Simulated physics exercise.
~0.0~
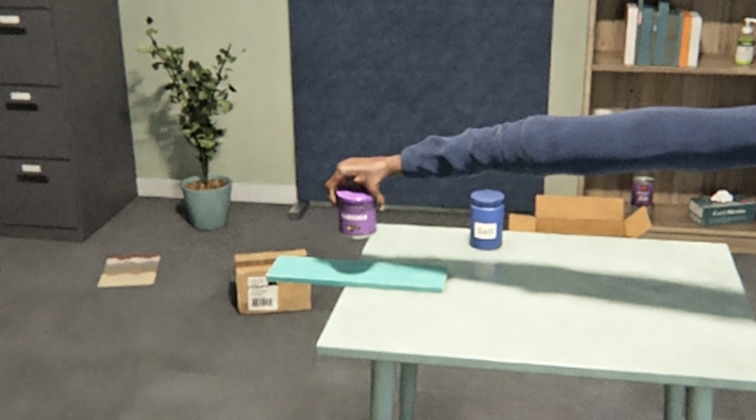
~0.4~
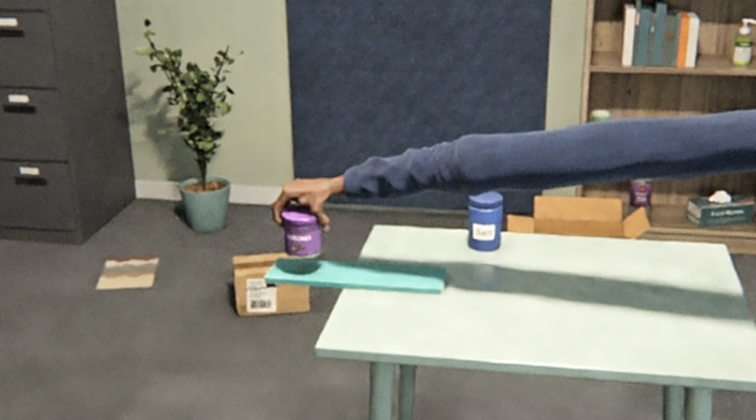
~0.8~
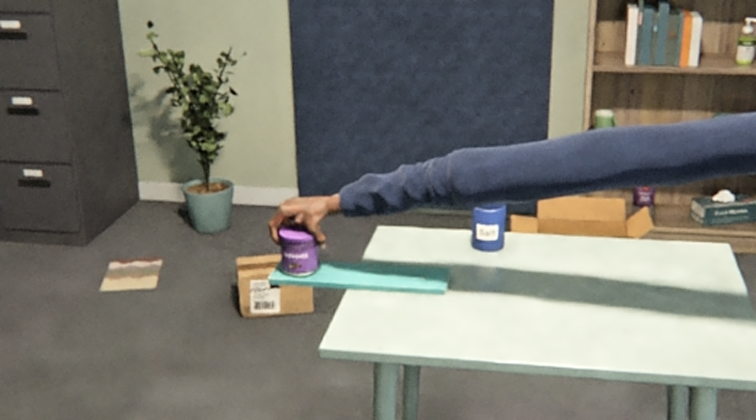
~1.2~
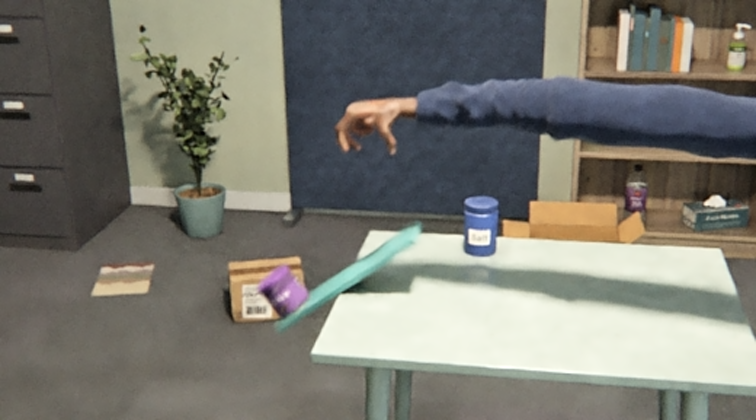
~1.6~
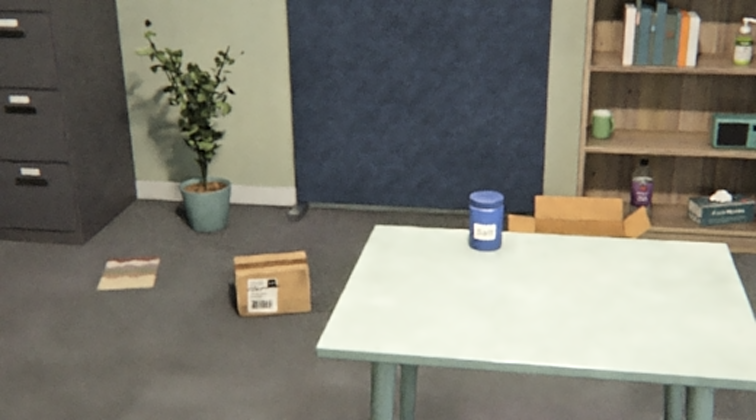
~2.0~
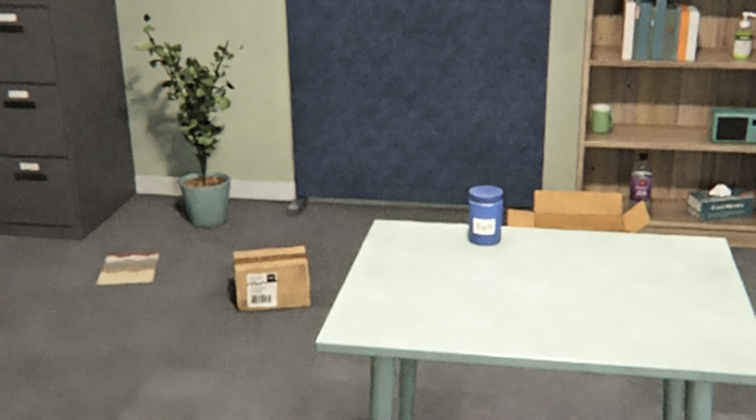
A turquoise board juts past the left edge of a pale table, seen from the front and slightly above in an office-like room. A blue jar stands near the table's back edge, with a filing cabinet and potted plant at left, a dark blue panel behind and shelves at right. An arm in a blue sleeve reaches in from the right, carries a purple tin left and lowers it onto the board's overhanging end. The hand lets go and draws back, and the board tips steeply, dropping off with the tin. Both vanish from view, while the blue jar remains in place.
